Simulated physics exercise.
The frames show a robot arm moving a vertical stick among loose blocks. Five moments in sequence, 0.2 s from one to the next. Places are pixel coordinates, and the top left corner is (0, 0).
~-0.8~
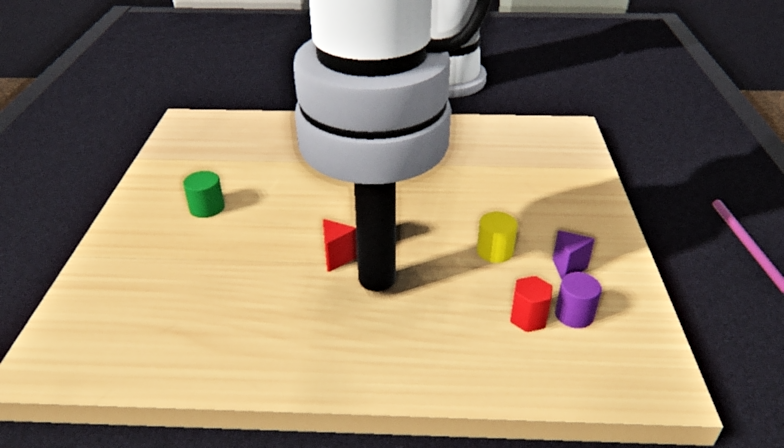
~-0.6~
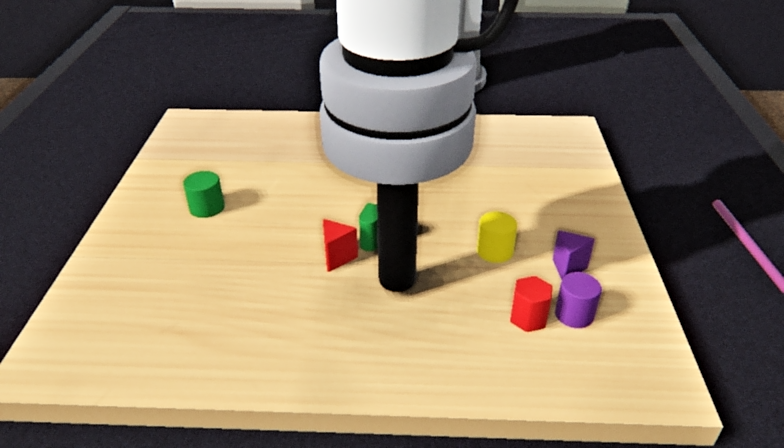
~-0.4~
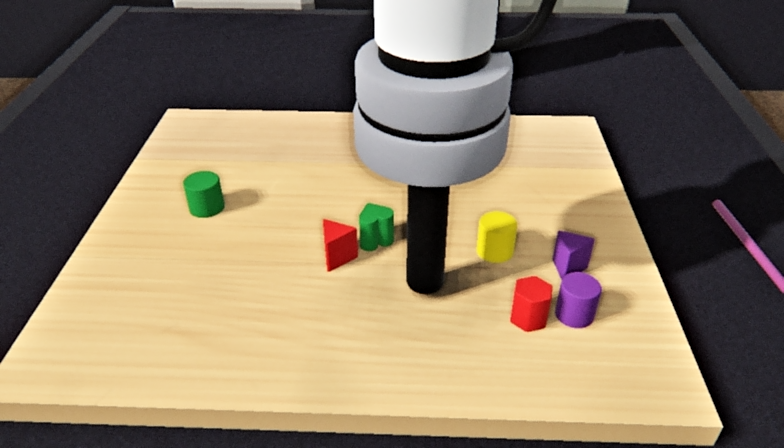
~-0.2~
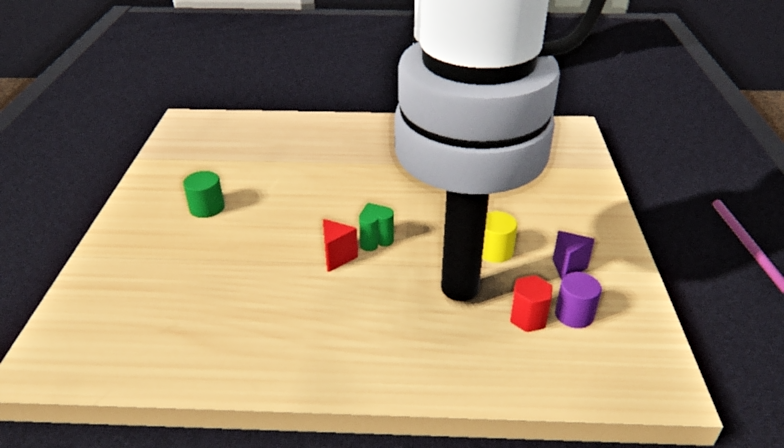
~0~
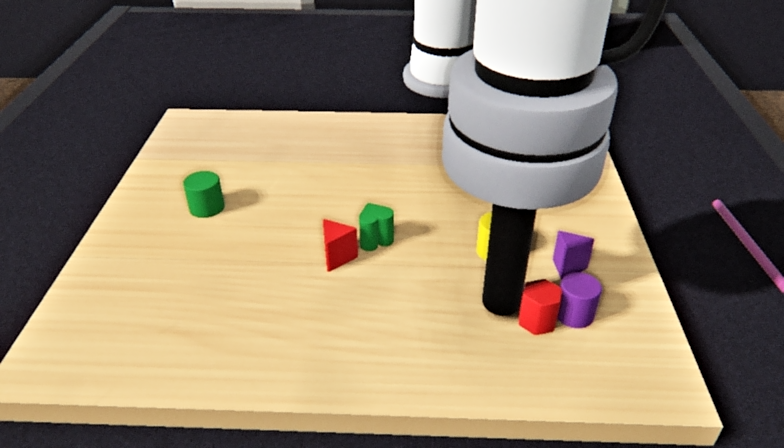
A robot arm moved its black stick steadily to the right across a wooden board, past a green heart-shaped block and a yellow one, then nudged the red six-sided block slightly toward the purple round one.
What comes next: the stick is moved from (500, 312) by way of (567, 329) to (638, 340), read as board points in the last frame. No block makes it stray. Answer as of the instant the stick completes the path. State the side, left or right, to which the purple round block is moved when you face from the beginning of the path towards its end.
Shifted left.
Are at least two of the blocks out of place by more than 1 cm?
My answer is yes.
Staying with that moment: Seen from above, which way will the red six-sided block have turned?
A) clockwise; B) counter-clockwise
Answer: A.
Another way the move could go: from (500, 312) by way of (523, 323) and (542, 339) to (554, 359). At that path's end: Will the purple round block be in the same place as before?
No, it doesn't check out.
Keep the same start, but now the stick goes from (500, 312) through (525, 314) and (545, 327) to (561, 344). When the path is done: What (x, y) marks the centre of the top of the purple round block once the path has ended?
Put as a pixel place, it's (608, 286).
The first path, step by step. One third of the way, stick (546, 316); red six-sided block (590, 307), turned 15° clockwise; purple round block (608, 285).
Two thirds of the way, stick (593, 327); red six-sided block (637, 323), turned 35° clockwise; purple round block (619, 283).
At the end, stick (641, 333); red six-sided block (673, 339), turned 65° clockwise; purple triangular piece not moved; purple round block (628, 280).
